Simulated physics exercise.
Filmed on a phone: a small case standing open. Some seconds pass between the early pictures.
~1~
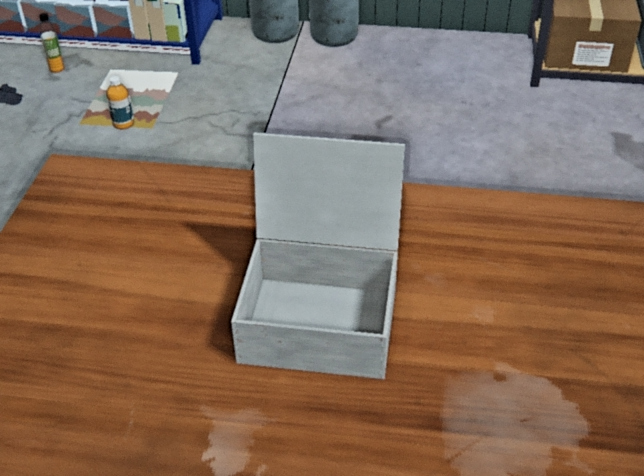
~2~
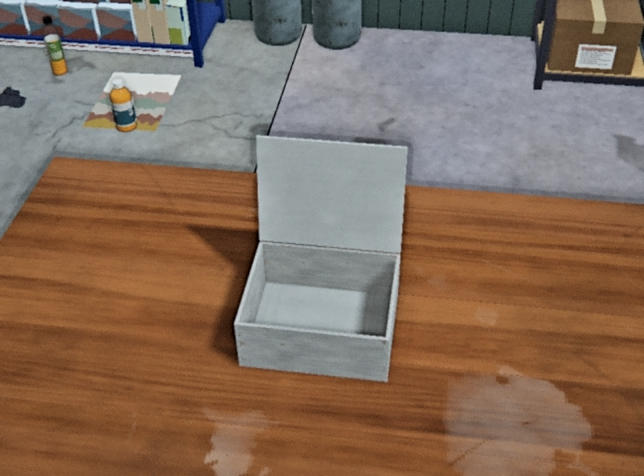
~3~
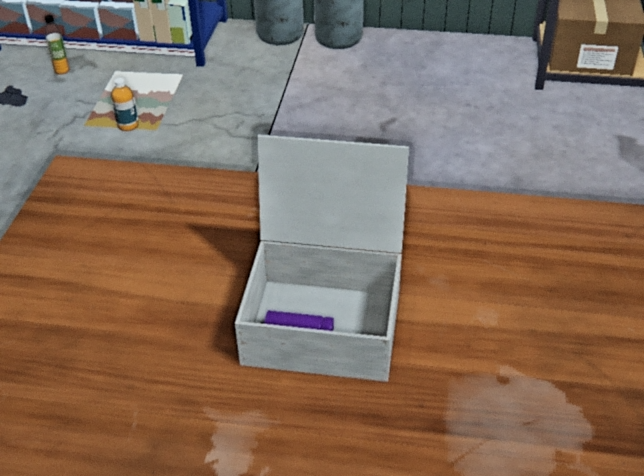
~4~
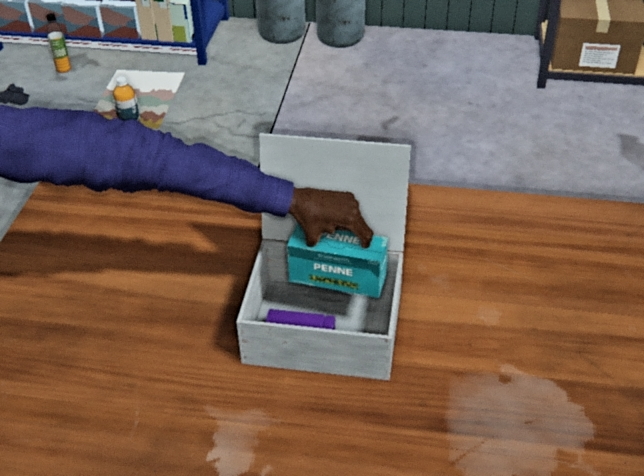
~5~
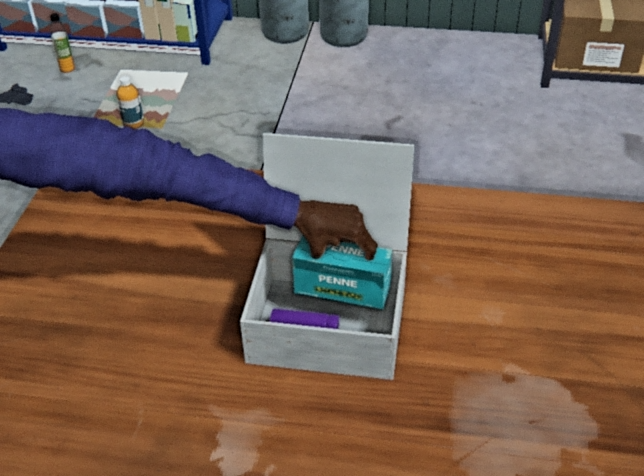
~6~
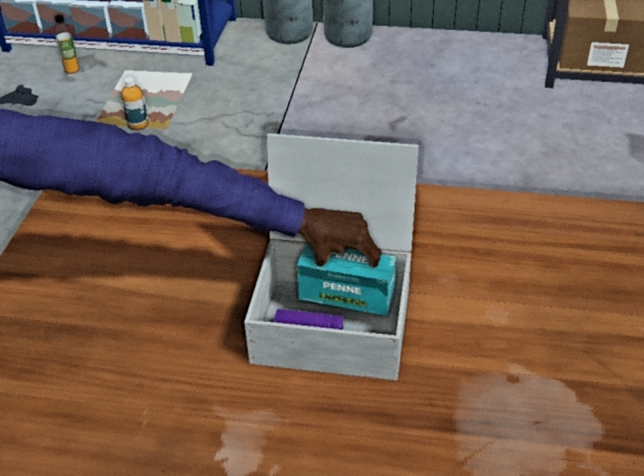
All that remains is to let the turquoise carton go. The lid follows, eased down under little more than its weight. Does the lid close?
It closes.
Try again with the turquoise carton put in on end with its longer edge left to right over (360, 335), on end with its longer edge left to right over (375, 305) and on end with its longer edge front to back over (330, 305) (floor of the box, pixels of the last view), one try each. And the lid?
First, it is held up; second, it is held up; third, it is held up.
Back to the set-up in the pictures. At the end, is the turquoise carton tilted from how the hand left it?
The turquoise carton stays as placed.
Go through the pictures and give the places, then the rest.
The last thing is not in view yet, in the first frame.
The last thing is not in view yet, in the second frame.
The last thing is not in view yet, in the third frame.
Coming down; turquoise carton (338, 260), in the fourth frame.
Coming down; turquoise carton (343, 271), in the fifth frame.
Put in, still held; turquoise carton (347, 278), in the sixth frame.
Then, 1.00 s on from there, lid starting down; turquoise carton shifted a little near (347, 298).
Then, 1.50 s on from there, lid 68° above the rim; turquoise carton shifted a little near (347, 298).
Then, 1.80 s on from there, lid 32° above the rim; turquoise carton shifted a little near (347, 298).
Then, 2.00 s on from there, lid shut; turquoise carton shifted a little near (347, 298).
In the end, lid shut; moved from the start, turquoise carton; purple shaker unmoved. At the end, from the last picture's camera, turquoise carton near (347, 298).
